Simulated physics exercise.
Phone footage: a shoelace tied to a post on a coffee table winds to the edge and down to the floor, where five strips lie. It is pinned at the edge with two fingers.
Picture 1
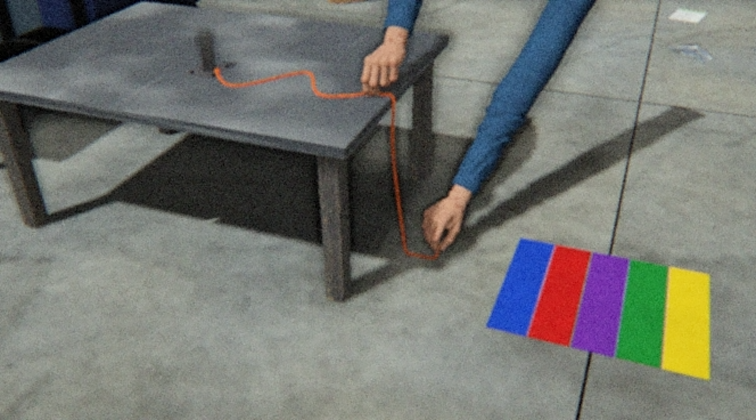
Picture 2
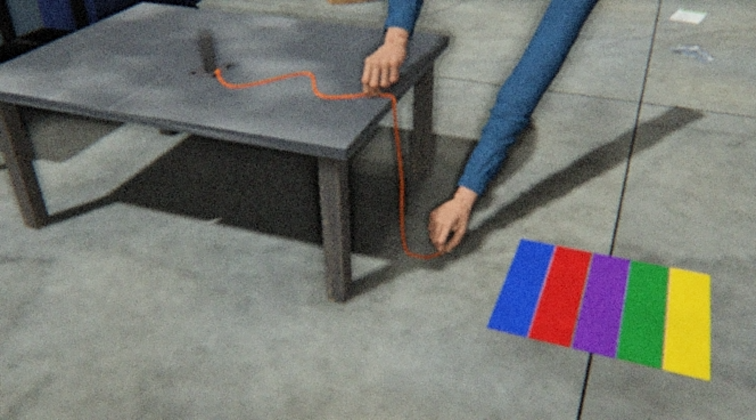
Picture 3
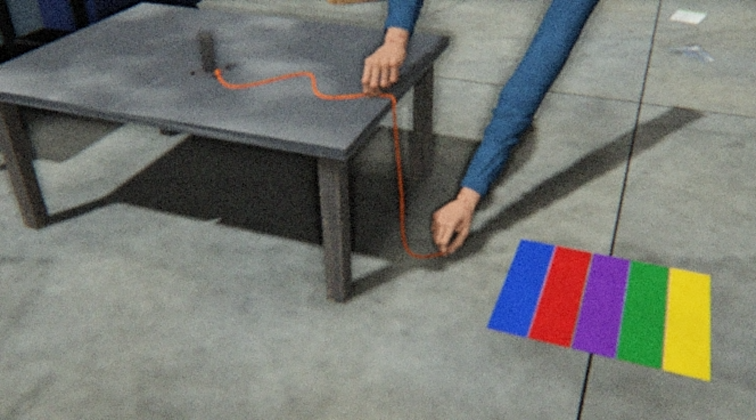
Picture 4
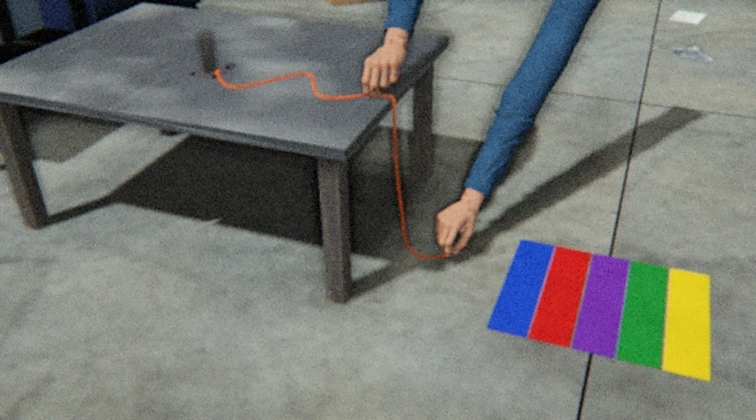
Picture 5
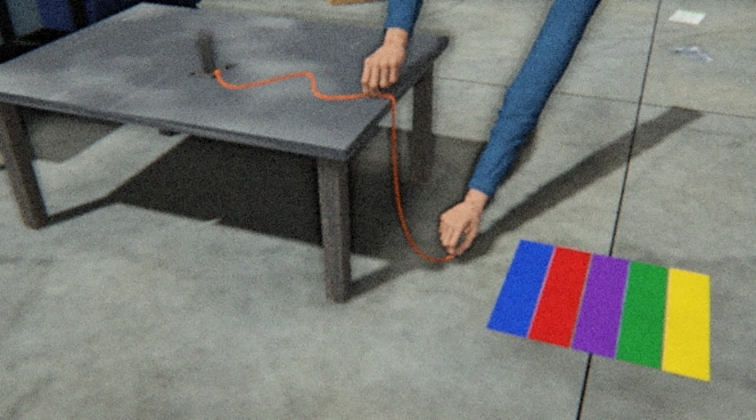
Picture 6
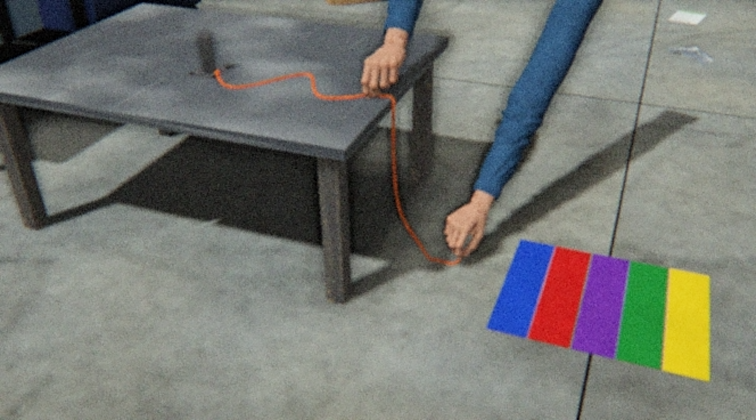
On a concrete floor beside a coffee table, one hand pins an orange lace at the edge while another draws its end slightly right.
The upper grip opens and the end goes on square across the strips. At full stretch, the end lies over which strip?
Over the green strip.
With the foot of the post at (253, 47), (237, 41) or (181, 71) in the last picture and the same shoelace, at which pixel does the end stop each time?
Try by try, about (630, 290), (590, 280) and (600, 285).
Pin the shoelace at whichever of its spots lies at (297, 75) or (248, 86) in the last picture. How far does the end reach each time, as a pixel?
(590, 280); (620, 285).
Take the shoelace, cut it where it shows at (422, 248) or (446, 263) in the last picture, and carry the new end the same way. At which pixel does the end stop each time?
Case by case: Roughly (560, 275), then roughly (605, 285).
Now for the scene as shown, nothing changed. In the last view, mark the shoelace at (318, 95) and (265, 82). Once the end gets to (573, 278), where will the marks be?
You'll see them at (385, 95) and then at (291, 80).
A little later, end near (574, 278); over red.
Next, end near (616, 287); over purple.
When it is tight, end near (642, 292); over green. It halts on the green strip.
